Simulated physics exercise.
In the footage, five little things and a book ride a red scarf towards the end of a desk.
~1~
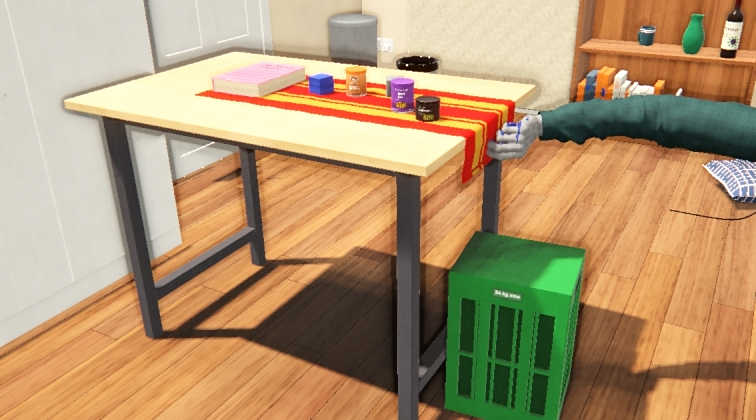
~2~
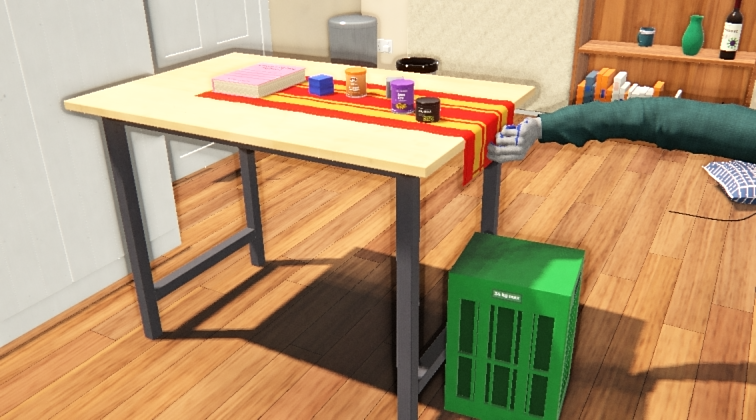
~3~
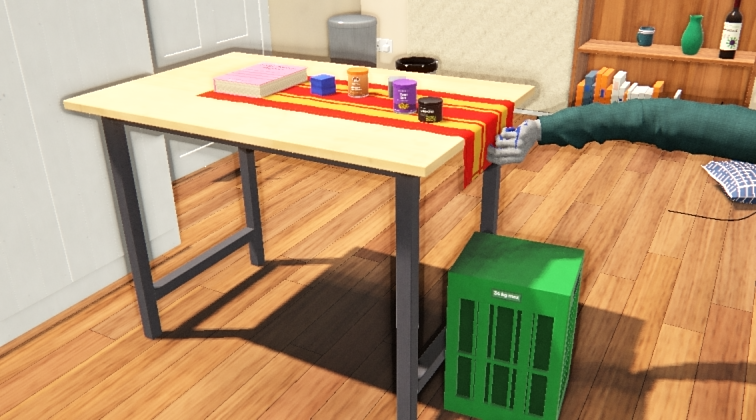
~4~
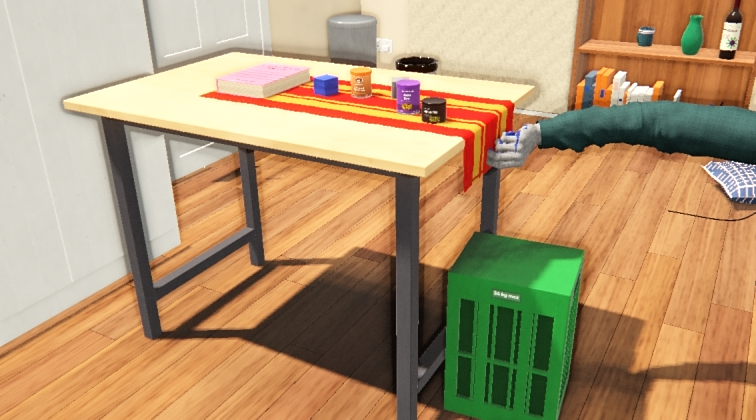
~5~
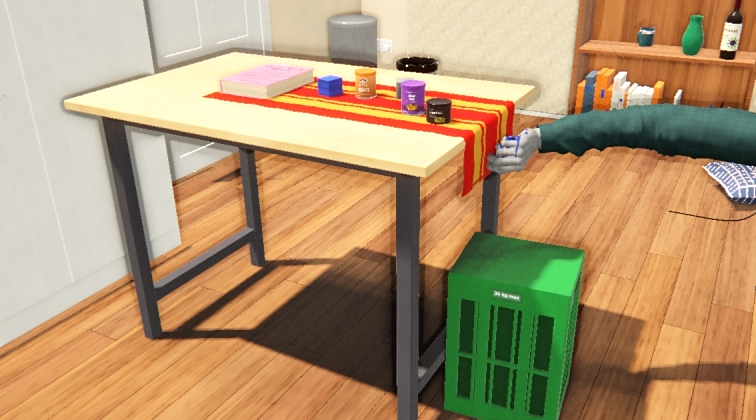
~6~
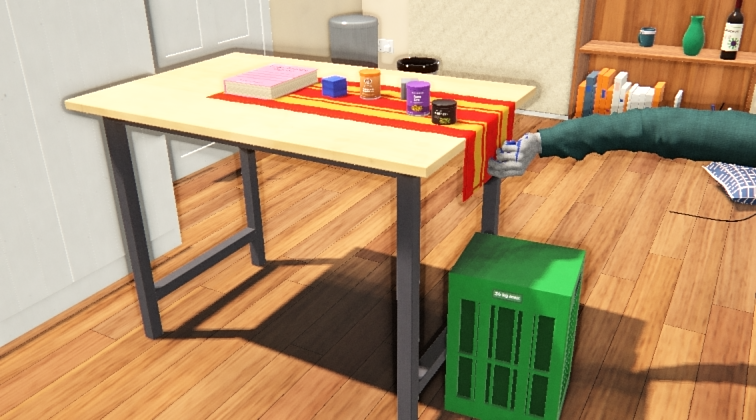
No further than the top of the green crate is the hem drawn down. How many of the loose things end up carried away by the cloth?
The cloth carries away two.
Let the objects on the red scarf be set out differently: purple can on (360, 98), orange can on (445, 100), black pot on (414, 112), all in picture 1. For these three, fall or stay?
The purple can? It stays where it is. The orange can tips off, and the black pot tips off.
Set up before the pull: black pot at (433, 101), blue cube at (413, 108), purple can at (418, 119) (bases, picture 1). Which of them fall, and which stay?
The black pot falls, the blue cube tumbles off, the purple can falls.
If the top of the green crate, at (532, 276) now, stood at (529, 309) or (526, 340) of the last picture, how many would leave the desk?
First height: 3; second height: 4.
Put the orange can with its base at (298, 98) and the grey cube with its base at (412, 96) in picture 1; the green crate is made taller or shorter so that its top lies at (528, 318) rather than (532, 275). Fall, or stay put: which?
Orange can: Still up. Grey cube: Off.
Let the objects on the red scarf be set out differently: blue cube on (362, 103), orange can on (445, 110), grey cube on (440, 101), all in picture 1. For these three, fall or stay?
Looks like the blue cube hangs in there, the orange can ends up down, and the grey cube ends up down.
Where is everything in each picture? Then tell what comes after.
Hem (462, 183); black pot (428, 99); purple can (403, 81); grey cube (395, 77); orange can (356, 69); blue cube (321, 76); top of the crate (532, 275), in the first frame.
Hem (463, 186); black pot (428, 100), in the second frame.
Hem (464, 188); purple can (405, 82), in the third frame.
Hem (464, 193); grey cube (401, 79); top of the crate (531, 276), in the fourth frame.
Hem (461, 197); orange can (365, 71), in the fifth frame.
Hem (463, 202); black pot (444, 102); purple can (419, 84); grey cube (409, 80); orange can (370, 71); blue cube (334, 78), in the sixth frame.
Early on, hem near (488, 230); black pot gone.
Midway, hem on the crate; black pot and purple can gone.
Finally, hem on the crate; black pot and purple can gone. It carries off two.
